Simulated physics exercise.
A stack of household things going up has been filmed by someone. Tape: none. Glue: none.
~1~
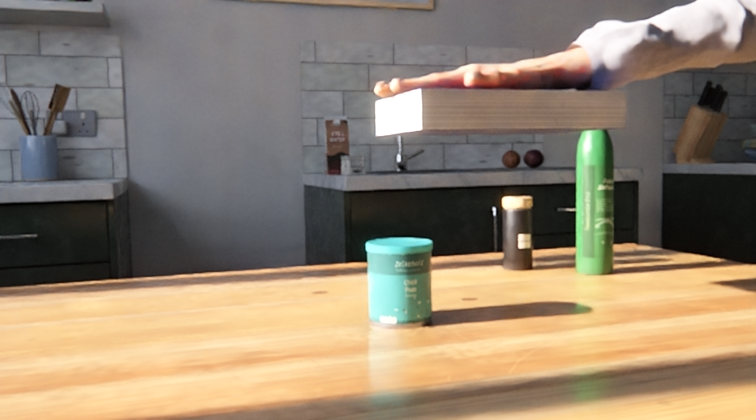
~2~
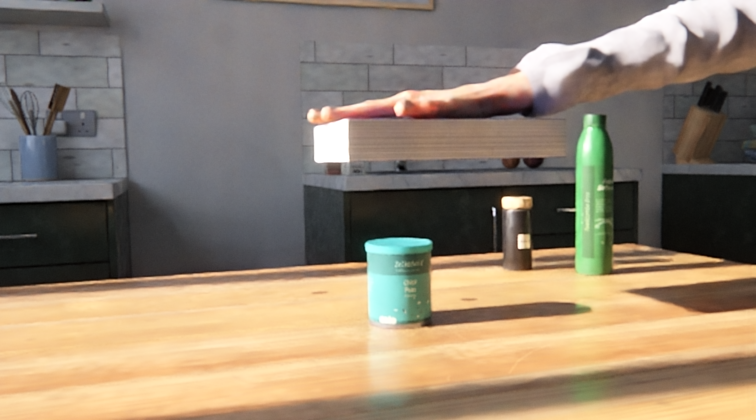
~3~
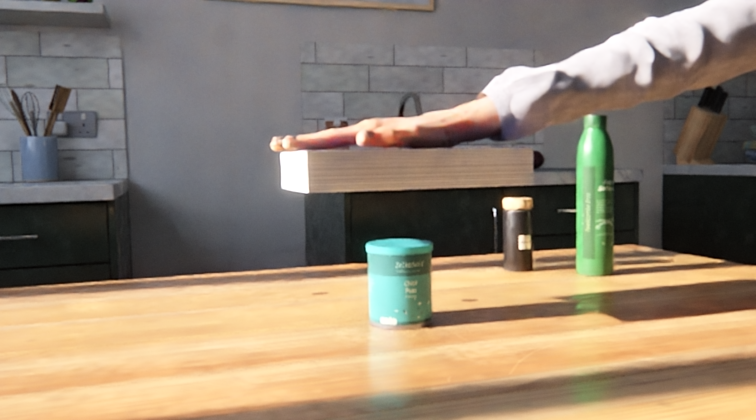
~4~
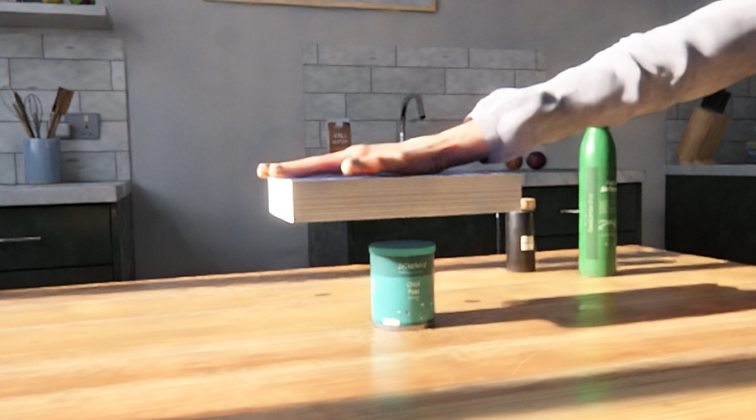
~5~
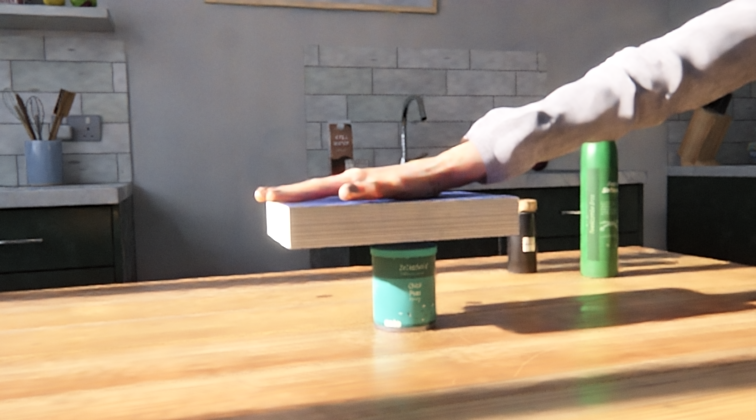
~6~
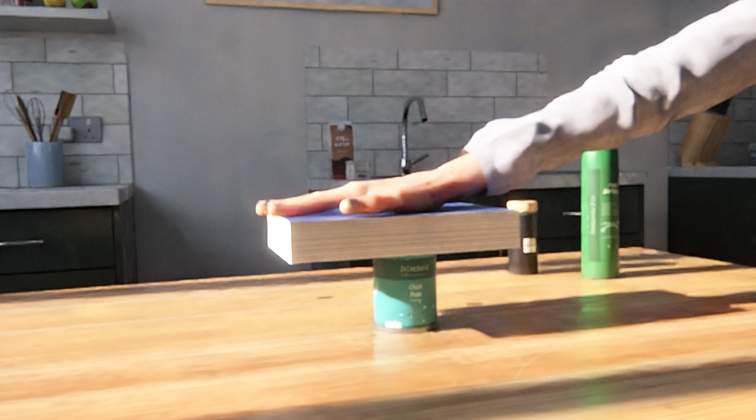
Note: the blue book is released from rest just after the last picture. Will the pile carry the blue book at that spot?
My guess is the pile will be stable.
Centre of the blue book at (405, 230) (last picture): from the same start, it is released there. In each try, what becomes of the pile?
After that, the pile stays intact.
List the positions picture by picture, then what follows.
The first picture shows coming down; blue book (496, 114); black shaker (518, 233).
The second picture shows coming down; blue book (435, 142); green bottle (595, 195).
The third picture shows coming down; blue book (401, 168); turquoise tin (400, 283).
The fourth picture shows coming down; blue book (389, 194); black shaker (521, 235).
The fifth picture shows coming down; blue book (387, 217); green bottle (599, 197).
The sixth picture shows set down, still held; blue book (388, 229); turquoise tin (405, 286).
Then, 1.00 s on from there, no change.
Then, 2.10 s on from there, blue book resting near (388, 230).
In the end, all 4 unmoved. At the end, from the last picture's camera, blue book near (388, 230). The pile stays up.
